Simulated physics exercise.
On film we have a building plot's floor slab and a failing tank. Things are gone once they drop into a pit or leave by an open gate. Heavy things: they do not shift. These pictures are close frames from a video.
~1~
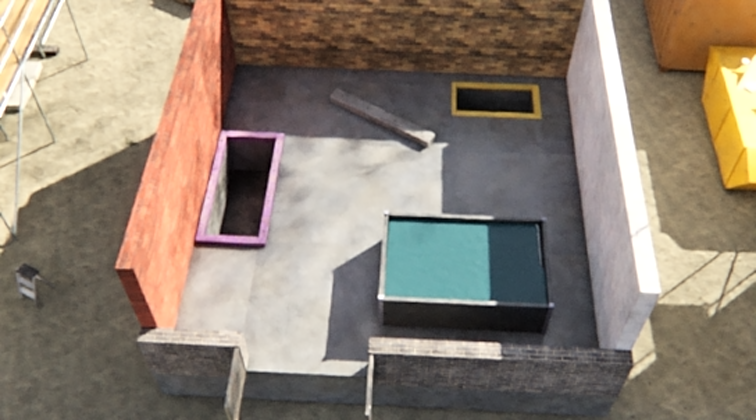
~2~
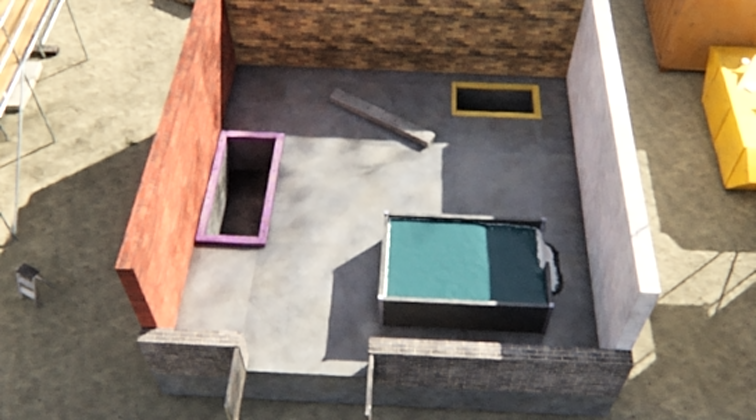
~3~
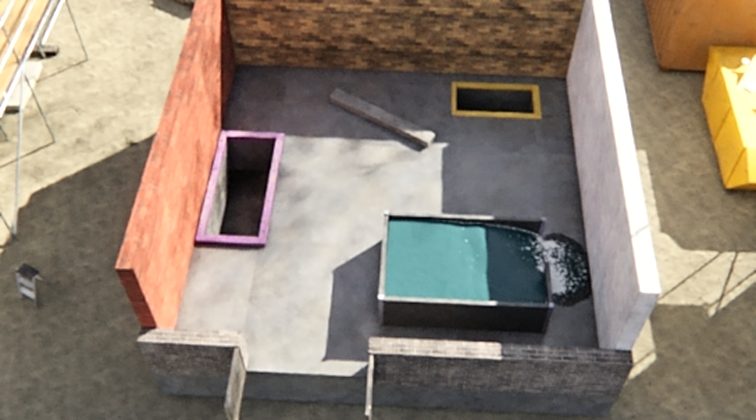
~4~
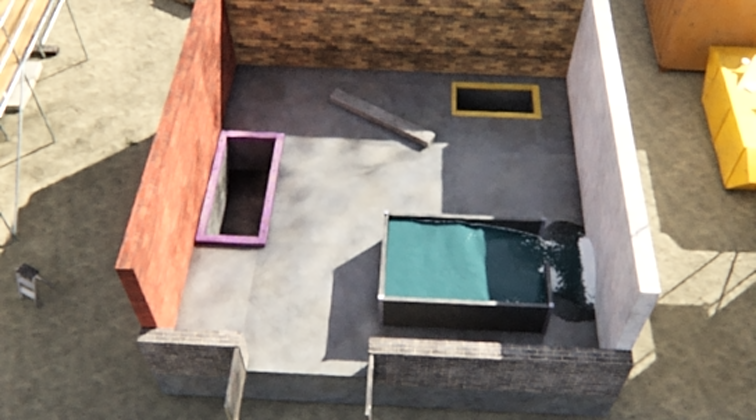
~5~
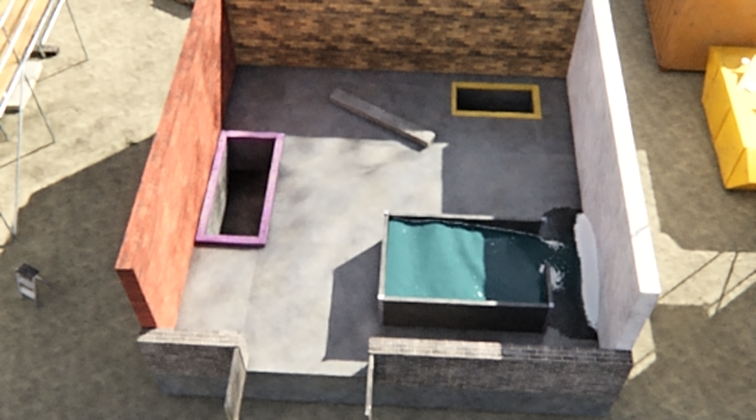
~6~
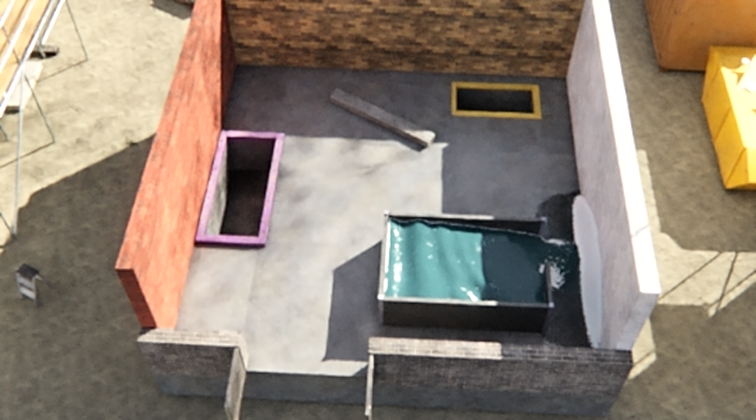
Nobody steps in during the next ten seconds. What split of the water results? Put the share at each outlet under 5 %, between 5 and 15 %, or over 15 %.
My prediction: The gate will take at least five but at most fifteen per cent; the purple pit will take below five per cent; the yellow pit will take beyond fifteen per cent.
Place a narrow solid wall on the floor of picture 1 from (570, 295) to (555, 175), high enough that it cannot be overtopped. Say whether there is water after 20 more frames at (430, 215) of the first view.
Untouched.
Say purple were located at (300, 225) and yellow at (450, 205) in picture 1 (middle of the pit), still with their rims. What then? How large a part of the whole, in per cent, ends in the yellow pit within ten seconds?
Result - yellow pit, 4 in a hundred.
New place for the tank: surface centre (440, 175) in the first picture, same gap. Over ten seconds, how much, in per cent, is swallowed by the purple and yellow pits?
Within ten seconds the purple pit collects 0 percent of the total and the yellow pit 35 percent.
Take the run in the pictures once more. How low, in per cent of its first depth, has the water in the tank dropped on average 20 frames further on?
Roughly 46 %.
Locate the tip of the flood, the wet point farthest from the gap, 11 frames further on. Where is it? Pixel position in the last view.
I'd say near (563, 83).
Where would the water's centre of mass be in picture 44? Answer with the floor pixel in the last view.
It is around (446, 260).
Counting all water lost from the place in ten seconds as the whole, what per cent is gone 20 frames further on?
Near 25 in a hundred.
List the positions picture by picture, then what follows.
The first frame shows the tank at (465, 261) is whole and still.
In the second frame, water pours out at (539, 258) and has run to (553, 291).
In the third frame, the front is at (590, 284), out from the gap at (539, 260).
In the fourth frame, water pours out at (538, 261) and has run to (584, 232).
In the fifth frame, the front is at (596, 334), out from the gap at (539, 261).
In the sixth frame, the front is at (580, 195), out from the gap at (539, 260).
A moment on, water covers 15 % of the floor; the gate 0 %, the purple pit 0 %, the yellow pit 0 %.
Next, water covers 30 % of the floor; the gate 0 %, the purple pit 0 %, the yellow pit 2 %.
Then, water covers 45 % of the floor; the gate 0 %, the purple pit 0 %, the yellow pit 10 %.
Later, water covers 60 % of the floor; the gate 3 %, the purple pit 0 %, the yellow pit 21 %.
In the end, water covers 80 % of the floor; the gate 7 %, the purple pit 0 %, the yellow pit 30 %.
